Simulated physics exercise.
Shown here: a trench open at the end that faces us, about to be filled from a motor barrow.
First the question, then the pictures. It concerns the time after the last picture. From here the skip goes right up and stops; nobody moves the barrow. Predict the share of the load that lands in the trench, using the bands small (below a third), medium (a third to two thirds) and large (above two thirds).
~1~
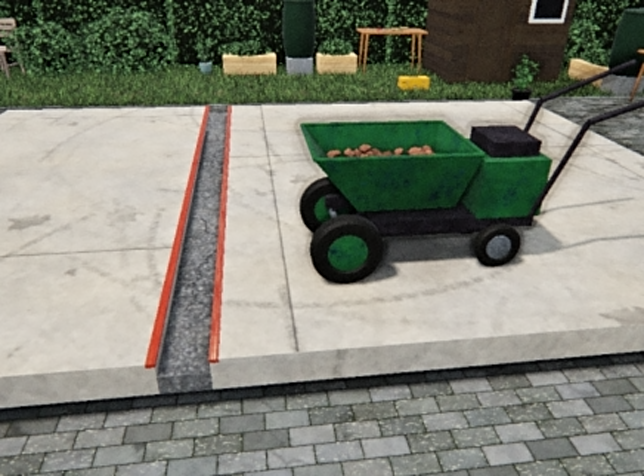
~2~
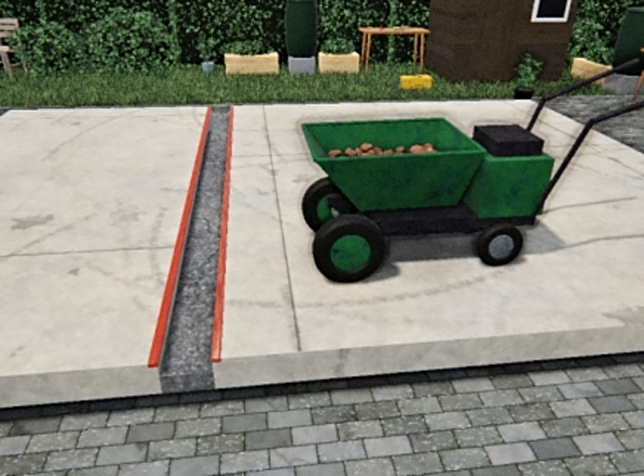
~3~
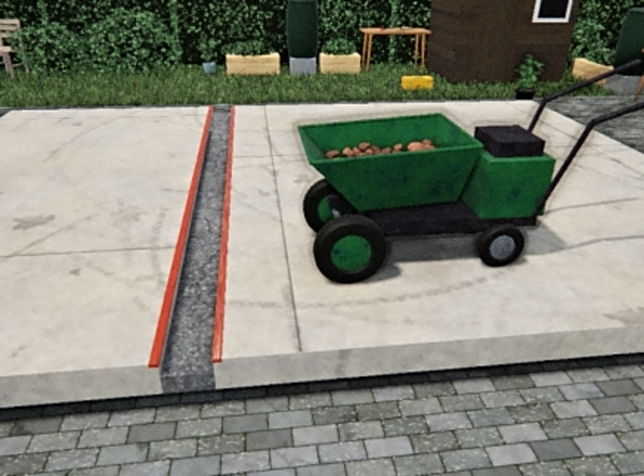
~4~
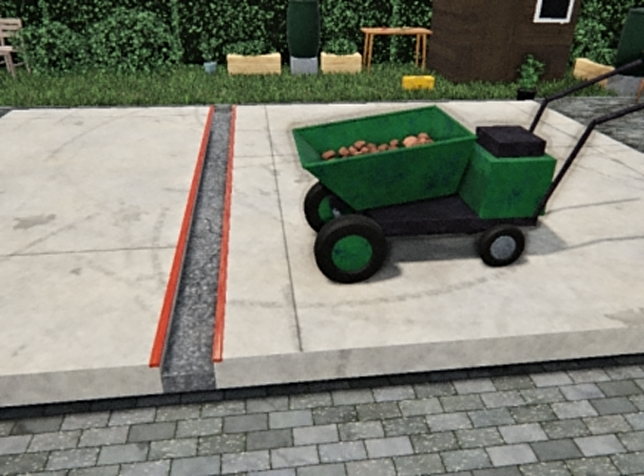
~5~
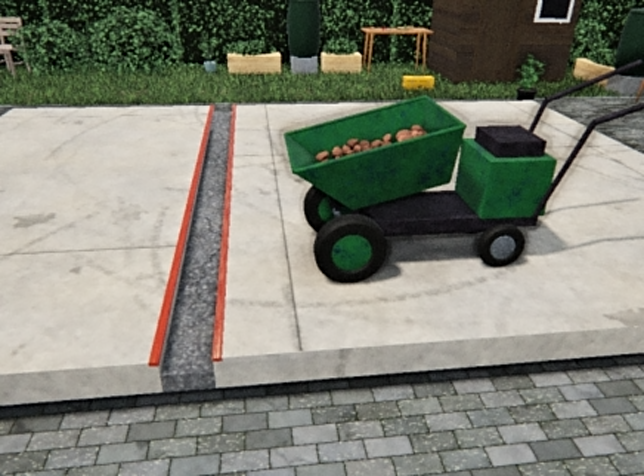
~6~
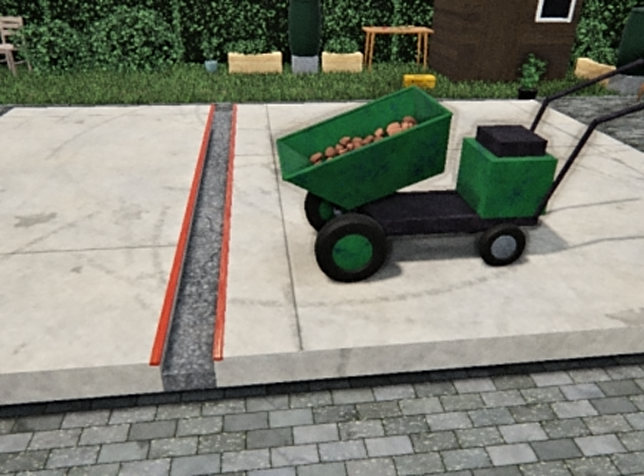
Medium.
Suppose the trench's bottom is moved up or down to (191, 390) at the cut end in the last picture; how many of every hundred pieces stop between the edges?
70 %.
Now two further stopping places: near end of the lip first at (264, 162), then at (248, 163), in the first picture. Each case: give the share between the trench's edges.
Estimates: 60 %, 30 %.
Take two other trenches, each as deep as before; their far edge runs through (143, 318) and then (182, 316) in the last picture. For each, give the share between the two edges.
The first try lands around 70 %, the second around 40 %.
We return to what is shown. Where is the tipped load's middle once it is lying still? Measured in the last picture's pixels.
I'd put the middle somewhere around (212, 263).
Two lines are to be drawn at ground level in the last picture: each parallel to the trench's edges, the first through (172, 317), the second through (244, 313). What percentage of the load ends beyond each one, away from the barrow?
I'd say some 0 in a hundred, and after that 80 in a hundred.
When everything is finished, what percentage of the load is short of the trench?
I'd put it at some 30 per cent of the load.
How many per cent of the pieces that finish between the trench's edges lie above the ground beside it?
It works out at about 35 percent.
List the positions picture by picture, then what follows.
In the first frame, lip of the skip at (315, 160), level; top of the load at (384, 161), lumps of rubble; first edge of the trench at (217, 315); far edge at (160, 319), the trench under half as wide as the skip, and shallow for its width.
In the second frame, lip of the skip at (316, 161), tipped barely; top of the load at (399, 165).
In the third frame, lip of the skip at (311, 163), tipped barely; top of the load at (410, 162).
In the fourth frame, lip of the skip at (304, 167), tipped a little; top of the load at (416, 148).
In the fifth frame, lip of the skip at (294, 172), tipped a little; top of the load at (414, 154).
In the sixth frame, lip of the skip at (285, 179), tipped clearly; top of the load at (406, 146); first edge of the trench at (221, 313); far edge at (164, 317).
Soon after the last picture, skip tipped steeply; all in the skip.
A little later, skip tipped right over; most in the skip; a small part short of the trench; a small part in or heaped over the trench.
Later still, skip tipped right over; a small part in the skip; about a quarter short of the trench; about half in or heaped over the trench; a stray few beyond it.
At rest, skip tipped right over; a small part in the skip; about a quarter short of the trench; about two thirds in or heaped over the trench; a stray few beyond it.
